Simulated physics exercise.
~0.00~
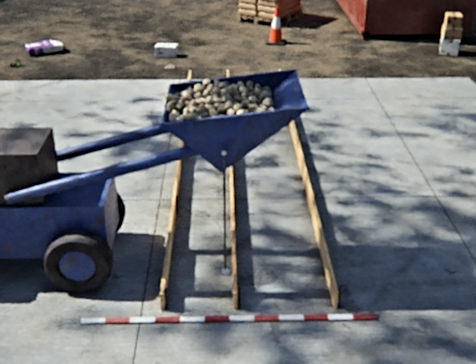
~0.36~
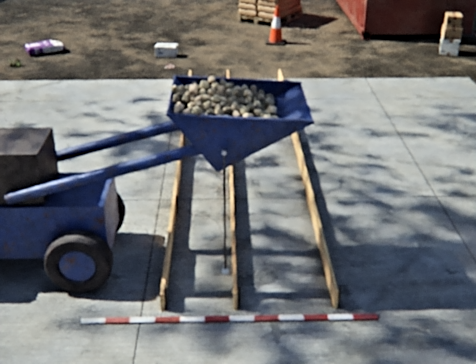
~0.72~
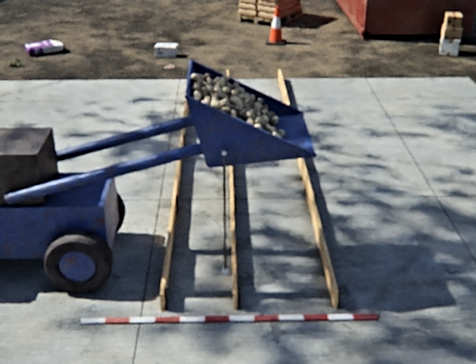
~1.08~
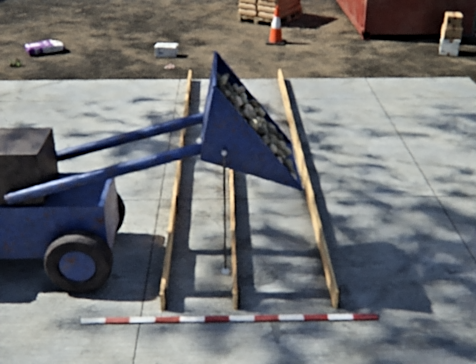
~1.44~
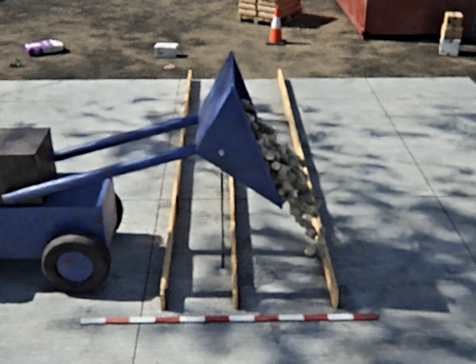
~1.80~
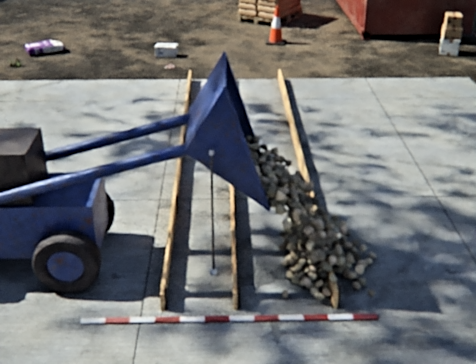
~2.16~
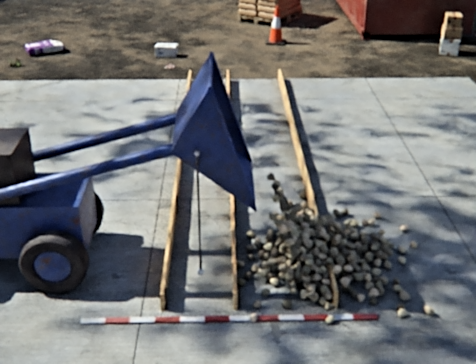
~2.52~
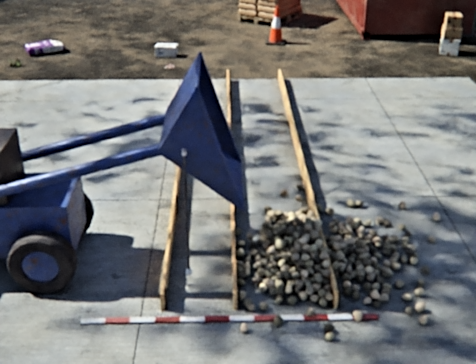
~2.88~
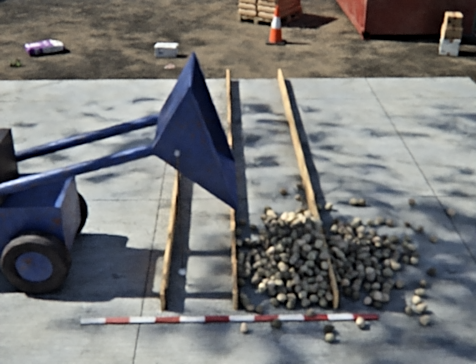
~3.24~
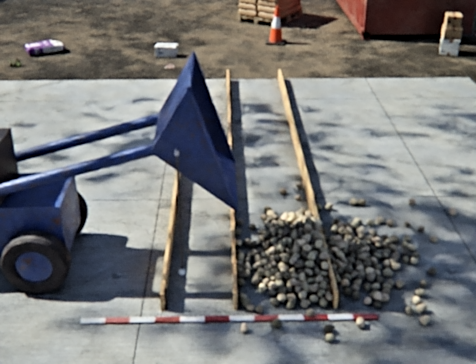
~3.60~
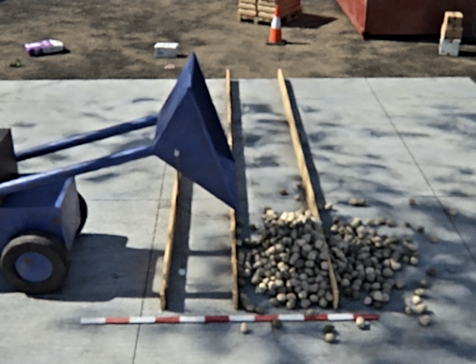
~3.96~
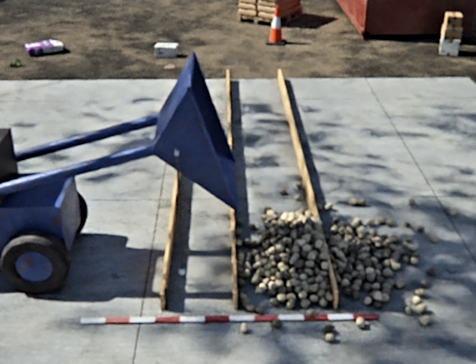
We see a blue loader at left tip its raised bucket of rounded stones to the right over three wooden boards, then roll back left while they pour out. The stones end heaped around the right-hand board, some scattered beyond, with the emptied bucket still tilted.
